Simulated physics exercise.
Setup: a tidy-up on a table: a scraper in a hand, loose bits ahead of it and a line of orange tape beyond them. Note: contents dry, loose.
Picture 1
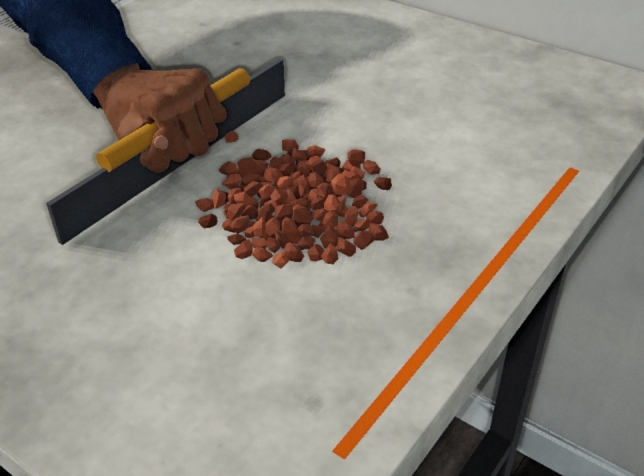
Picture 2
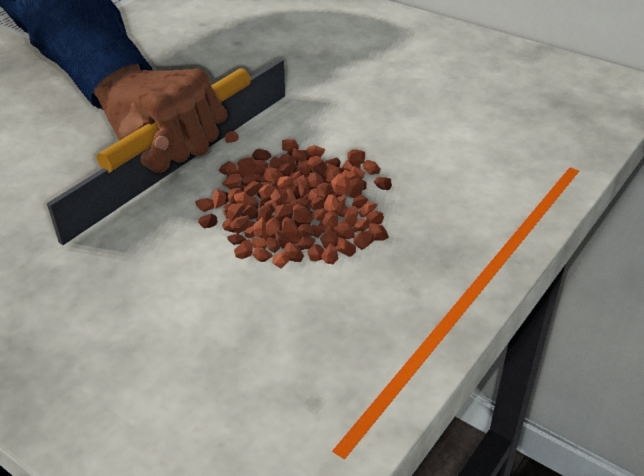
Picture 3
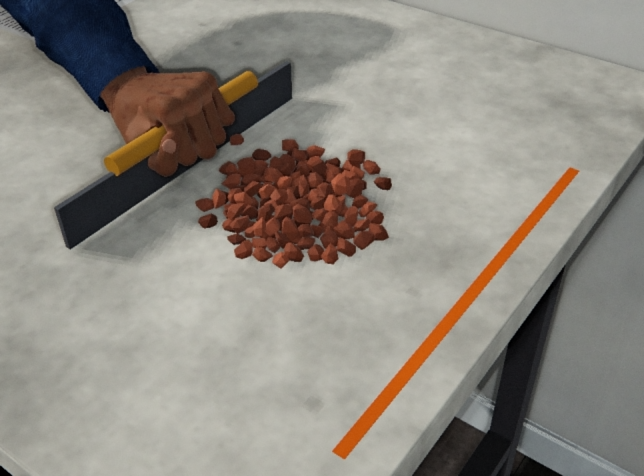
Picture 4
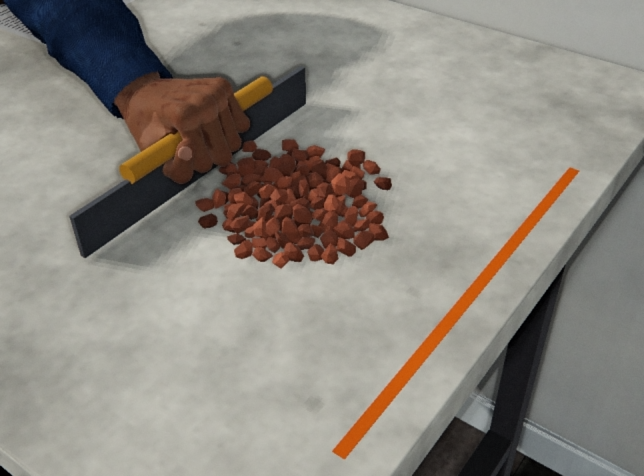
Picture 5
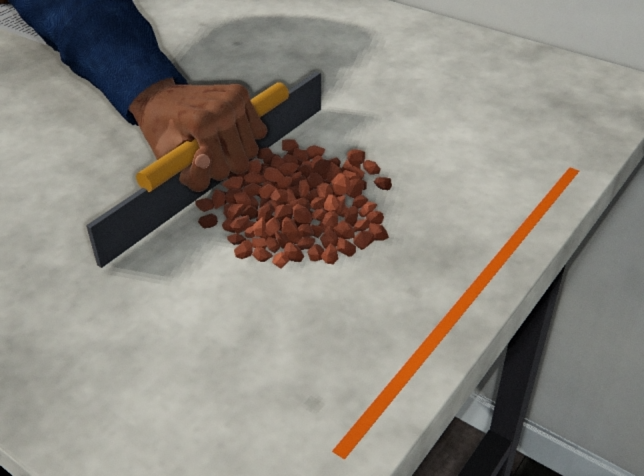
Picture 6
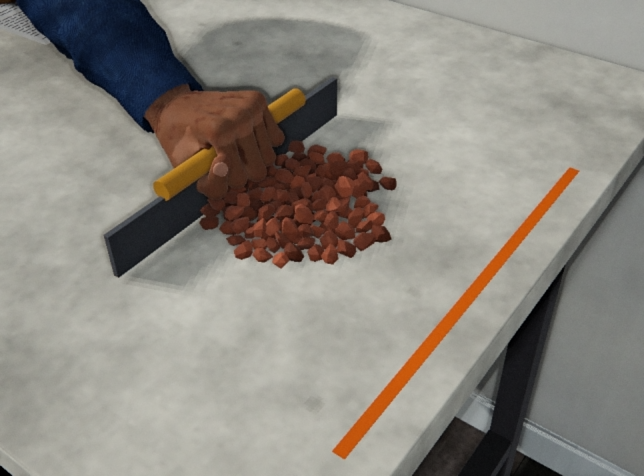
A hand in a blue sleeve rests a dark, yellow-handled scraper on a pale table, behind a loose heap of reddish-brown bits. The hand then slides the scraper a short way right and toward the viewer, meeting the heap and nudging its near bits slightly toward the orange tape.
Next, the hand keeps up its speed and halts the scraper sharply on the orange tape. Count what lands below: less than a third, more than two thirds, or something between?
Spill: Over two-thirds.
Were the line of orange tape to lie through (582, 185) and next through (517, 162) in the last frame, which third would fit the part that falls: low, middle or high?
Try 1 - beyond two thirds; try 2 - less than a third.
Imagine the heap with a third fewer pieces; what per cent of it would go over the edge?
Estimate: Around 70 %.
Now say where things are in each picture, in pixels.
The first picture shows scraper (73, 211), at rest; orange tape (566, 180), about two fingers from the edge; edge at (516, 312); the heap (299, 207), bits of crushed brick.
The second picture shows scraper (74, 211), at rest.
The third picture shows scraper (81, 215); the heap (299, 207).
The fourth picture shows scraper (96, 223).
The fifth picture shows scraper (113, 232); the heap (299, 207), about a tenth pushed along.
The sixth picture shows scraper (130, 242); orange tape (566, 180); edge at (516, 312); the heap (304, 207), roughly a third pushed along.
Just after the last frame, scraper still moving, near (355, 197); heap all on the table, its front near (486, 285).
A moment on, scraper stopped at the orange tape; heap roughly two thirds over the edge.
Further on, scraper stopped at the orange tape; heap the larger part over the edge.
When it is over, scraper stopped at the orange tape; heap the larger part over the edge.
